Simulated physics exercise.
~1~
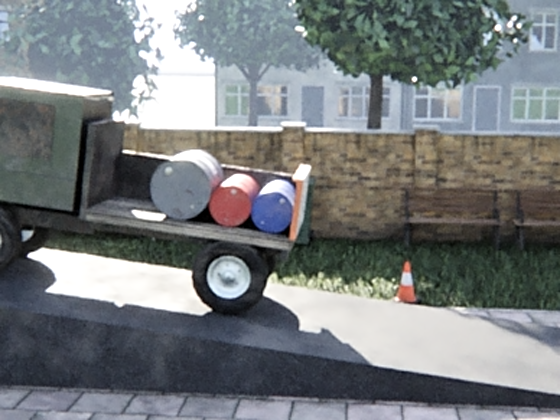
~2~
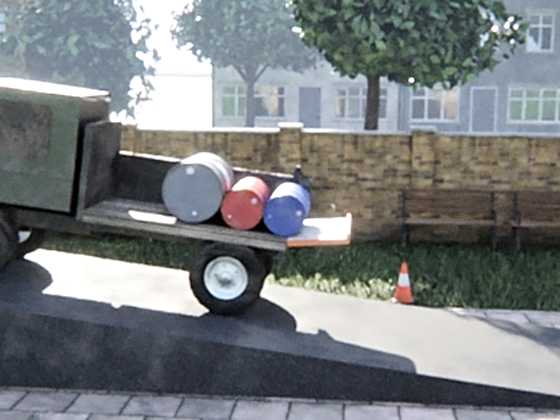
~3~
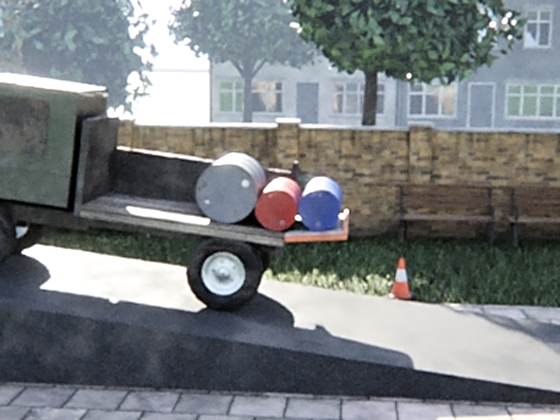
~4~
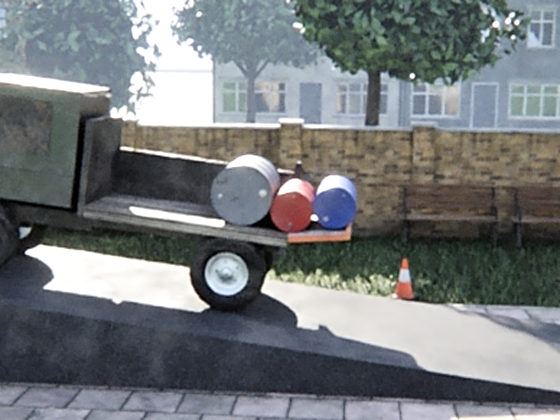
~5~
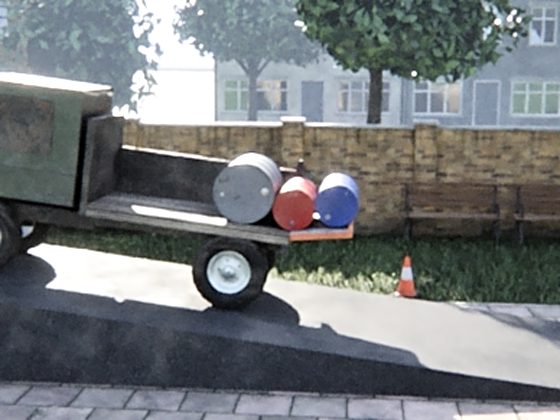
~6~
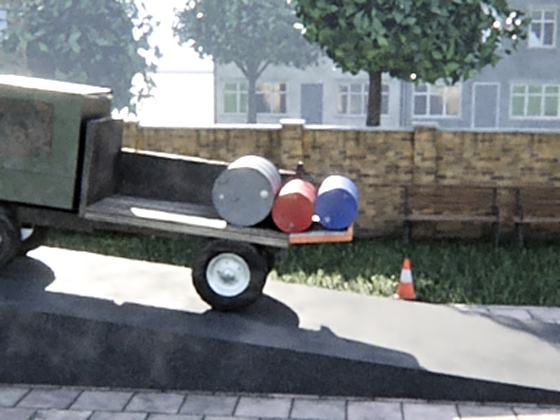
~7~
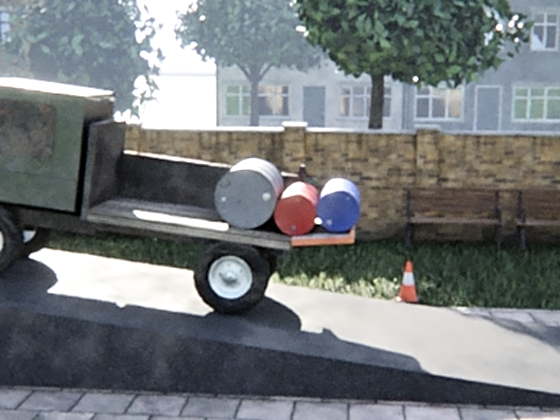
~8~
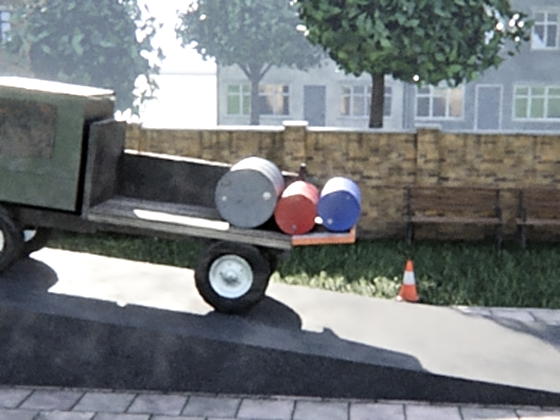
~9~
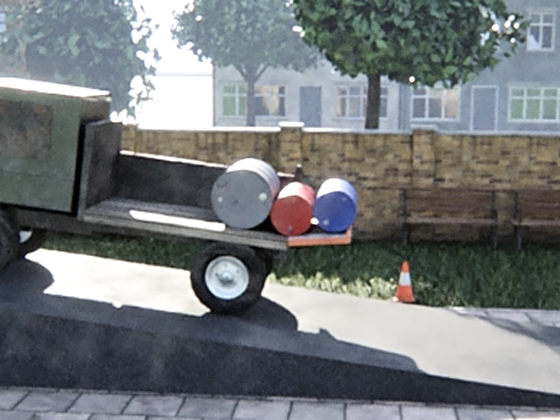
Three drums, one large and grey, one red and one blue, lie in a row on the open bed of an old green truck, seen from the side of a sloping road by a slightly swaying camera. The truck's tail points downhill to the right, with an orange cone, a bench and a brick wall beyond. The upright tailgate drops open until it is nearly level with the bed. The drums roll right together, and the blue one moves onto the lowered gate. They stop at its edge, the red and grey still on the bed, and none falls off.
